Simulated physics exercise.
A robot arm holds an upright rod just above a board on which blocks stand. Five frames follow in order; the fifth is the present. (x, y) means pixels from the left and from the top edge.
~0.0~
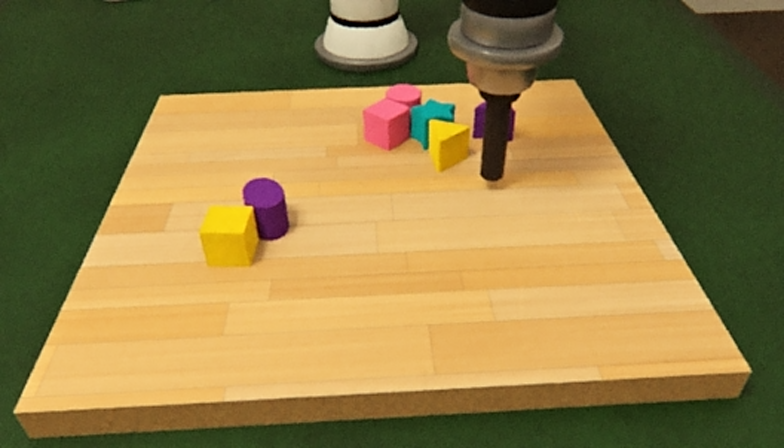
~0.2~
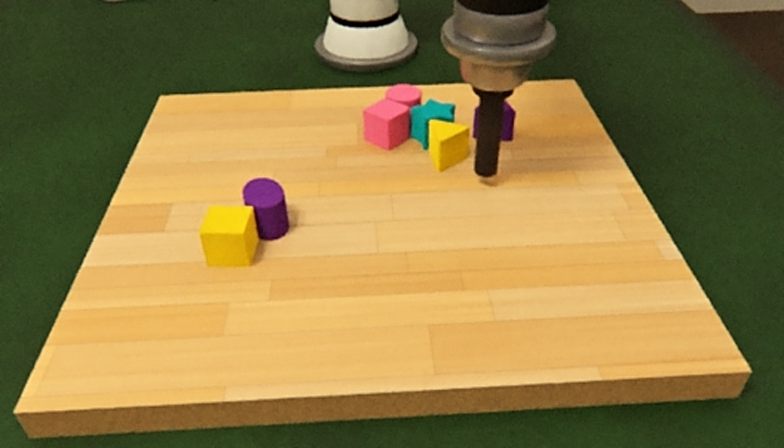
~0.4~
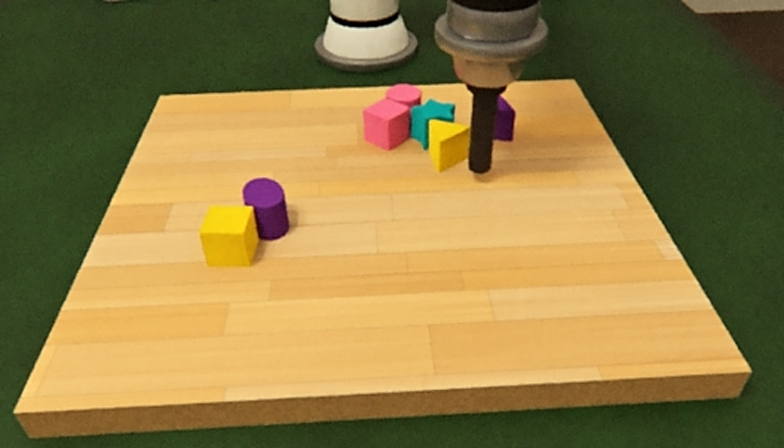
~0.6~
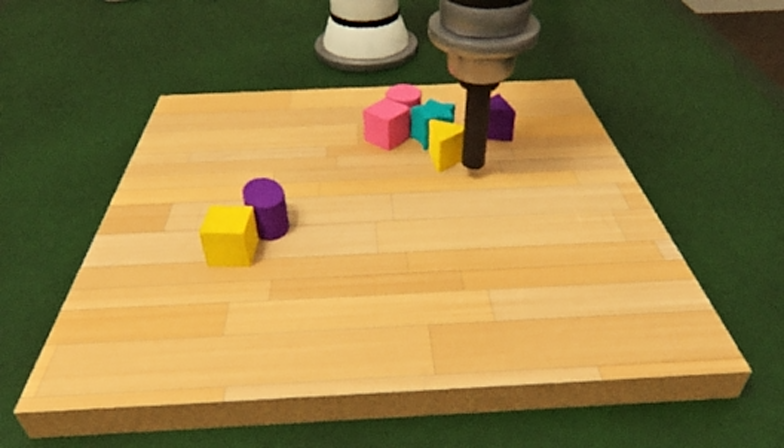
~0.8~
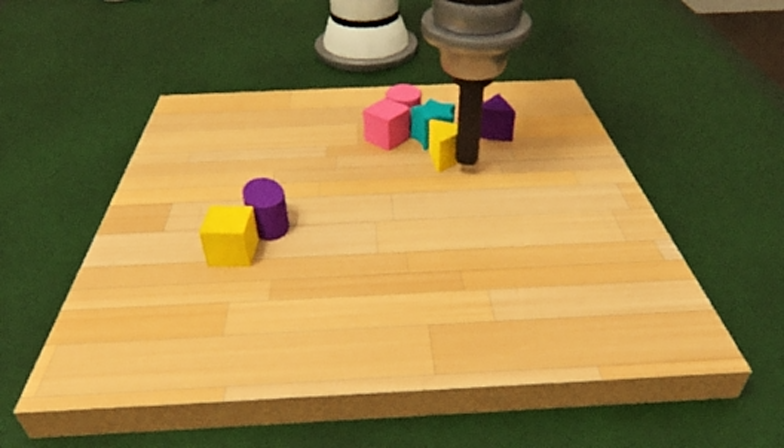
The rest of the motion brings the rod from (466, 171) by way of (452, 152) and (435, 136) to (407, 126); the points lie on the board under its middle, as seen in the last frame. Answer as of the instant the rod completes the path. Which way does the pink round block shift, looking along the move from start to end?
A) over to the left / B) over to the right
Answer: A.
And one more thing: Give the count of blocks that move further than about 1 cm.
3 or more blocks.
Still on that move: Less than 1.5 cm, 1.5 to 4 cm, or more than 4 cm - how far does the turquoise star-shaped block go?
It shifts by more than 4 cm.
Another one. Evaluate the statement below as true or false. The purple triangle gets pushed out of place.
The statement is incorrect.
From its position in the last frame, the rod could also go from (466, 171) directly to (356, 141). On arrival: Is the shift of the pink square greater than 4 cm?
Yes.
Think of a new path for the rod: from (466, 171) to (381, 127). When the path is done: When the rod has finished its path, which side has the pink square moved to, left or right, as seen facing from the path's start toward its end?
The pink square is shifted sideways to the left, facing along the path from start to end.
The first path, step by step. One third of the way, rod (453, 141); turquoise star-shaped block (427, 103); yellow triangle (429, 119), turned 30° anticlockwise.
Two thirds of the way, rod (436, 124); pink round block (386, 85); turquoise star-shaped block (413, 94); yellow triangle (418, 116), turned 65° anticlockwise.
At the end, rod (407, 115); pink square unmoved; pink round block (368, 78); turquoise star-shaped block (397, 85), turned 15° anticlockwise; yellow triangle (416, 116), turned 80° anticlockwise; purple triangle unmoved.
